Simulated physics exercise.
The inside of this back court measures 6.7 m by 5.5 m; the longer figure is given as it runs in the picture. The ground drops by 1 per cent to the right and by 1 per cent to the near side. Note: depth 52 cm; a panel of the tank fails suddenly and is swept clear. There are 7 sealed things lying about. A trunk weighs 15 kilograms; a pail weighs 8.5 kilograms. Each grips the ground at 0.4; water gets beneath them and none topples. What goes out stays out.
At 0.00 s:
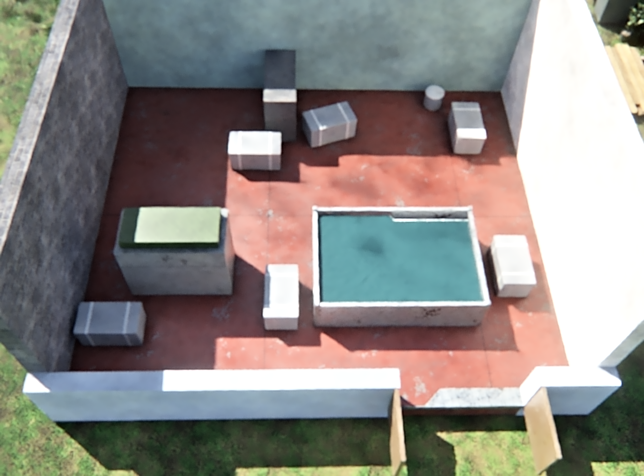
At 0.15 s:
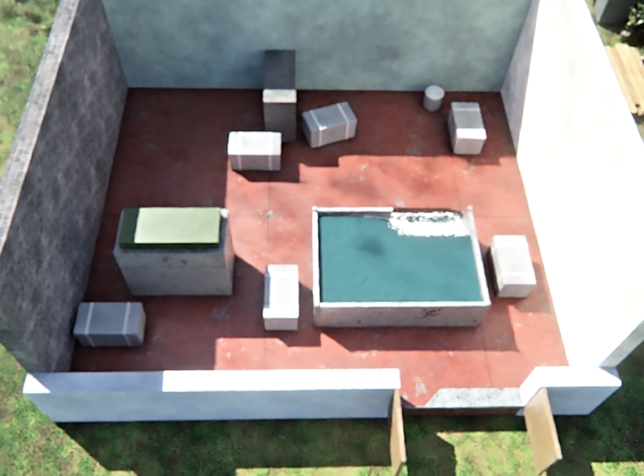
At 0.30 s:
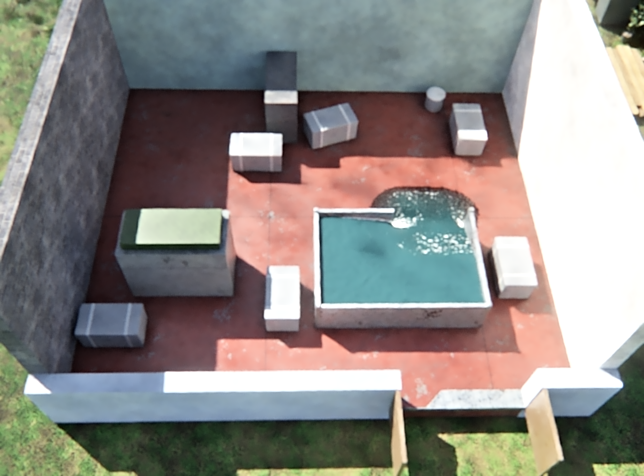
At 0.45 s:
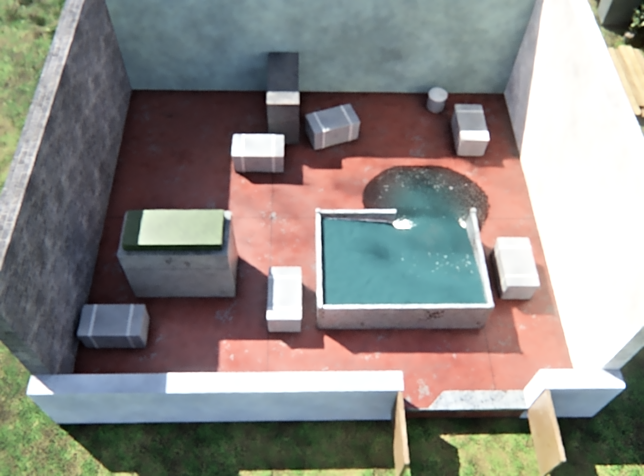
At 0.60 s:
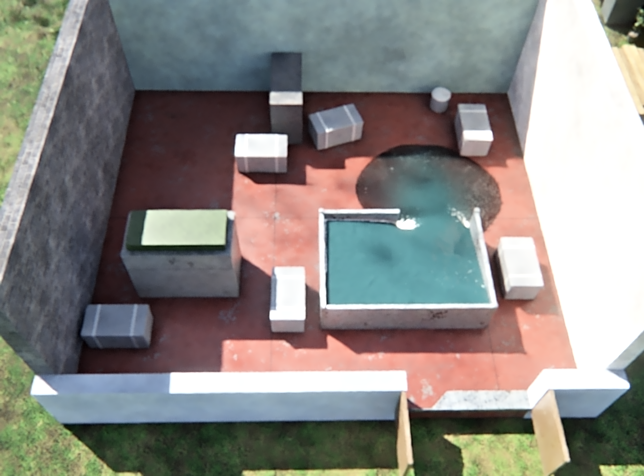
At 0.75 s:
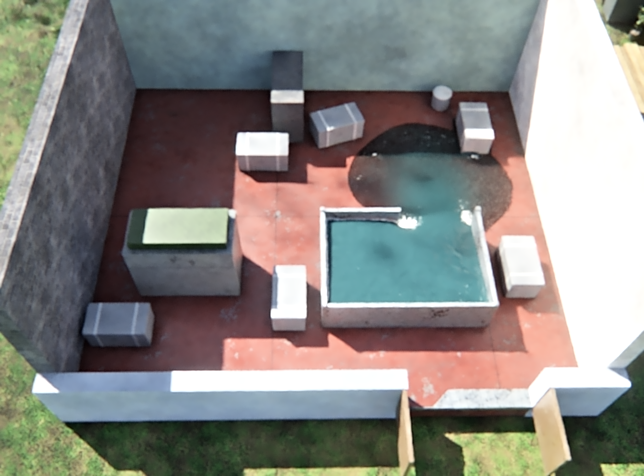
Walled courtyard with pale trunks standing still as water pours through the tank's open far side, spreading across the red floor.
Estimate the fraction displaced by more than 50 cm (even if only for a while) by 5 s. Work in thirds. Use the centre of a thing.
I predict one in three or more, yet fewer than two in three.
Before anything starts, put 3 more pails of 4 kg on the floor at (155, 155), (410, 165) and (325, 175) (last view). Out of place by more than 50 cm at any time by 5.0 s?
Going through them in turn, I'd say not that far, beyond and beyond.
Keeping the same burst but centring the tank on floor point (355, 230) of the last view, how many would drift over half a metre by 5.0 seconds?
Result: 4 of them.
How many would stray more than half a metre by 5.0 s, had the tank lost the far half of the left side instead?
Then it comes to 1 of them.
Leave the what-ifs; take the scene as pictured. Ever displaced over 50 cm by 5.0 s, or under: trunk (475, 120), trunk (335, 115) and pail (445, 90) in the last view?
Listed in sequence: Higher; higher; higher for the last.
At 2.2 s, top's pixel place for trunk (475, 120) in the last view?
Look about (503, 84).
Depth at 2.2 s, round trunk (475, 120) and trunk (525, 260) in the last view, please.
Roughly 24 and 0 cm.
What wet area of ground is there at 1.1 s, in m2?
Roughly 10.5 m2 of it is wet.
After 1.1 s 0 of 7 are over 50 cm from their spots; 0 afloat.
After 2.2 s 1 of 7 are over 50 cm from their spots; 2 afloat.
After 3.5 s 1 of 7 are over 50 cm from their spots; 2 afloat.
After 5.0 s 3 of 7 are over 50 cm from their spots, and 3 have been at some point; 2 afloat.
